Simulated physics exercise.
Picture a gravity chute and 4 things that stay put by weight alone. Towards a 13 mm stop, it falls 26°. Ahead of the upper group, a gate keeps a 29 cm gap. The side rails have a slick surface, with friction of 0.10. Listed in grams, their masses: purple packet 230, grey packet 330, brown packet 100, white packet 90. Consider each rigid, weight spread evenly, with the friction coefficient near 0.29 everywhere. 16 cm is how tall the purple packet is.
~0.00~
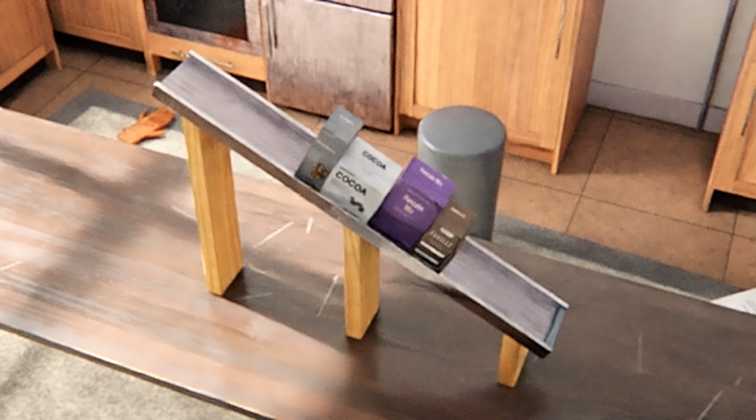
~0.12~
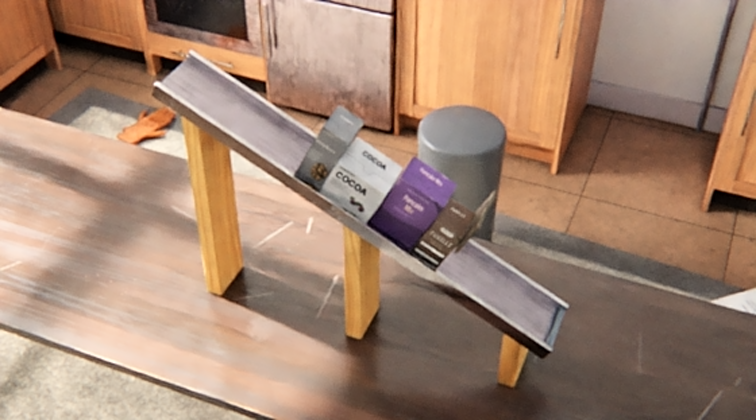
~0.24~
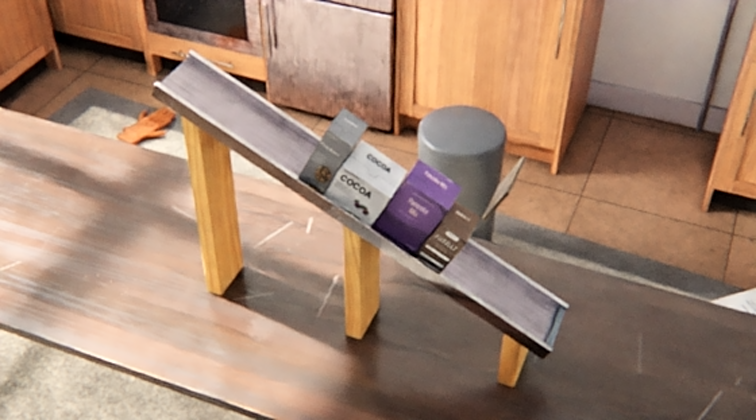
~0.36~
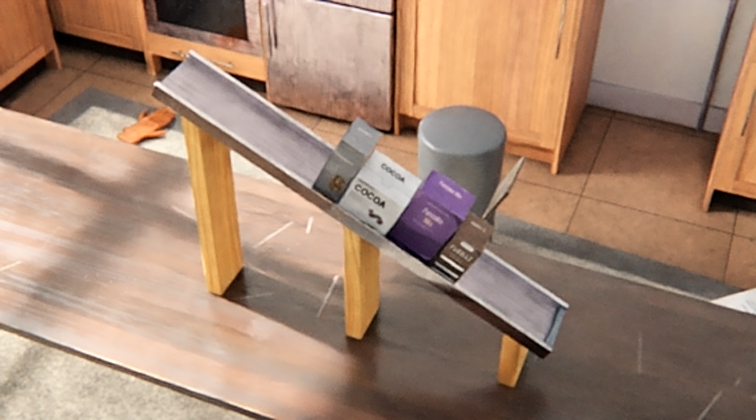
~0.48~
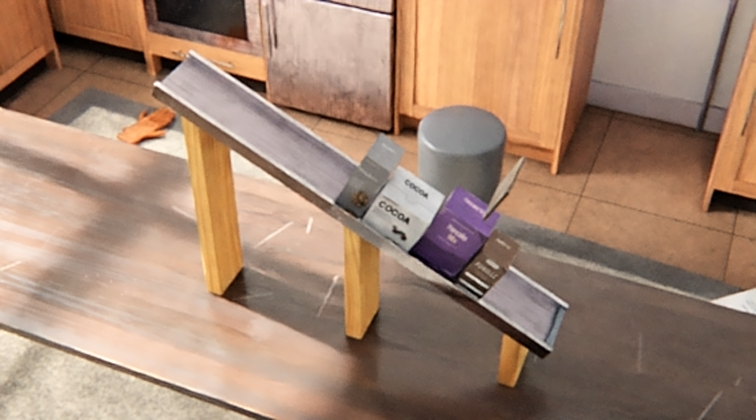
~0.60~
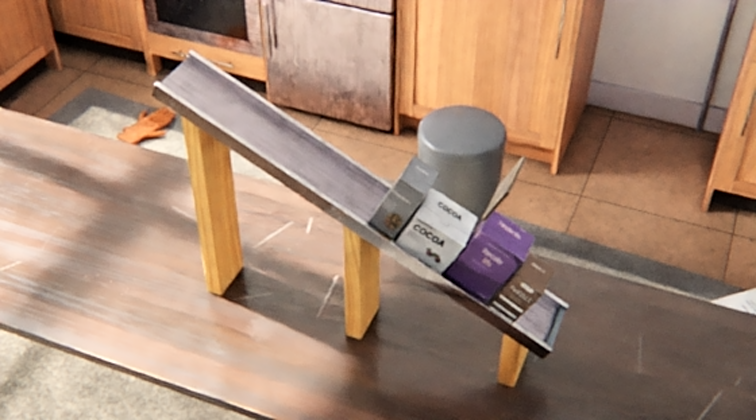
To begin with, grey, white, purple and brown packets sit in a row, from upper left to lower right, on a sloping ramp on a table. A thin gate swings out at the ramp's far side, and the packets slide together down to the right, ending near the ramp's lower end.
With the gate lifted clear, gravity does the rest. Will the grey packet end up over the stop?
It ends up short of the stop.
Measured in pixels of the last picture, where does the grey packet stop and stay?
Around (441, 222).
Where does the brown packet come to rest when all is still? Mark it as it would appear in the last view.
In the last view, its centre sits near (558, 310).
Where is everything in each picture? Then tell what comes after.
Gate shut; grey packet (329, 148); purple packet (412, 203), in the first picture.
White packet (361, 180); purple packet (412, 203), in the second picture.
Leader 28 cm from the stop; brown packet (448, 236); white packet (366, 183), in the third picture.
Leader 24 cm from the stop; brown packet (463, 247); purple packet (431, 216), in the fourth picture.
Leader 17 cm from the stop; brown packet (487, 264); white packet (403, 209), in the fifth picture.
Leader 8 cm from the stop; grey packet (403, 197); brown packet (522, 287), in the sixth picture.
Around 0.70 s, grey packet tipped 12° against what carries it near (439, 219).
Finally (1.4 s), all 4 in the lane. In the last view, grey packet near (441, 222).
